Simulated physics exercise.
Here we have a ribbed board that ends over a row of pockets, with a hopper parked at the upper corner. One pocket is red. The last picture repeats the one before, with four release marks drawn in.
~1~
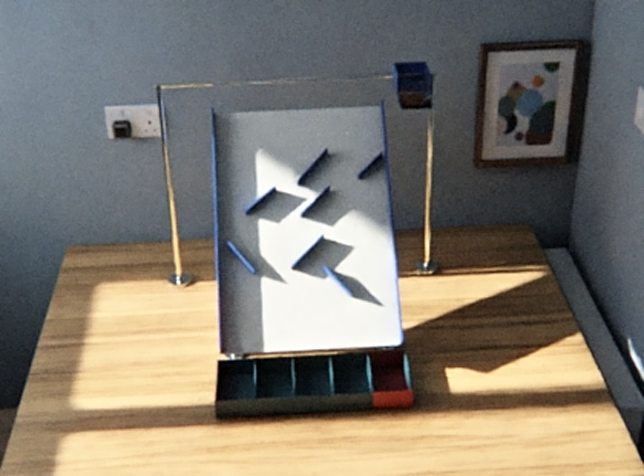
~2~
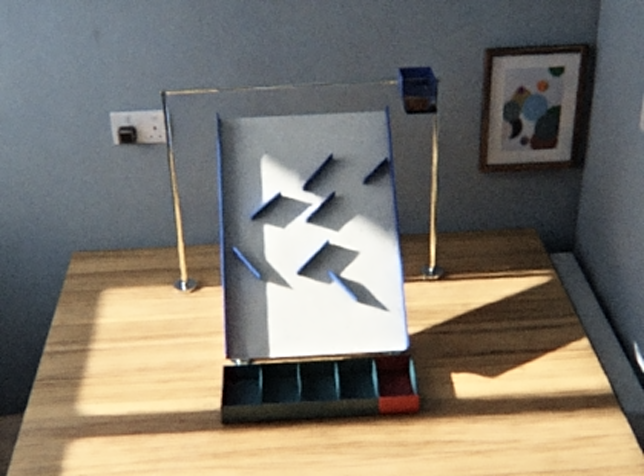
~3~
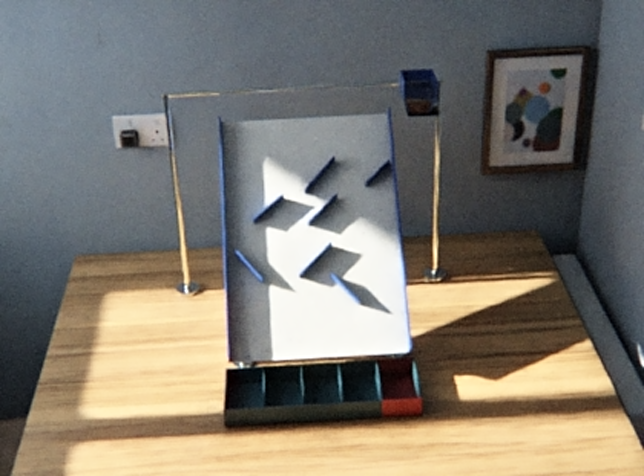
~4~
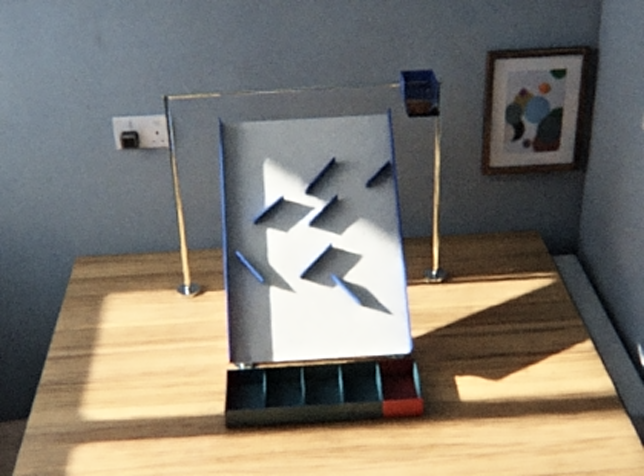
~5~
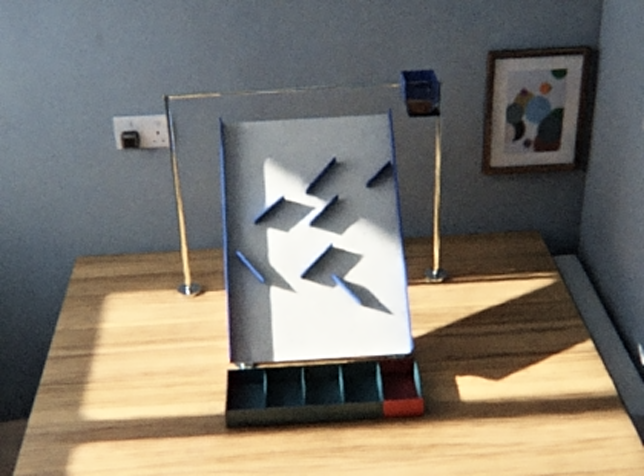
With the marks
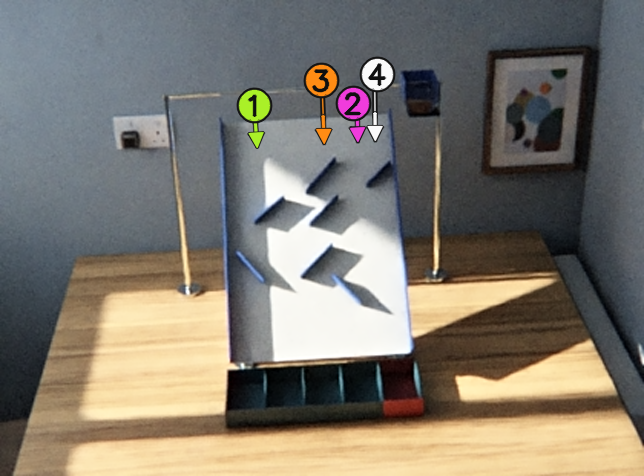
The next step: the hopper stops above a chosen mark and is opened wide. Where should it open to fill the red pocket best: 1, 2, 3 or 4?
2 works best here.
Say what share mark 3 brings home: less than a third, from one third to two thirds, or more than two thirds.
It is less than a third.
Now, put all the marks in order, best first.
2, 4, 3, 1.
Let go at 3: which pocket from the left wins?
It is the second one.
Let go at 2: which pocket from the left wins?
The fifth from the left.
On the marked copy, mark 1 meets the board at (256, 142); mark 2 meets the board at (357, 136); mark 3 meets the board at (324, 138); mark 4 meets the board at (375, 135).
For mark 1, none in the red pocket, nearly all in other pockets, a small part outside the box.
For mark 2, nearly all in the red pocket, a small part in other pockets.
For mark 3, a small part in the red pocket, most in other pockets, a small part outside the box.
For mark 4, most in the red pocket, a small part in other pockets, a small part held on the board.
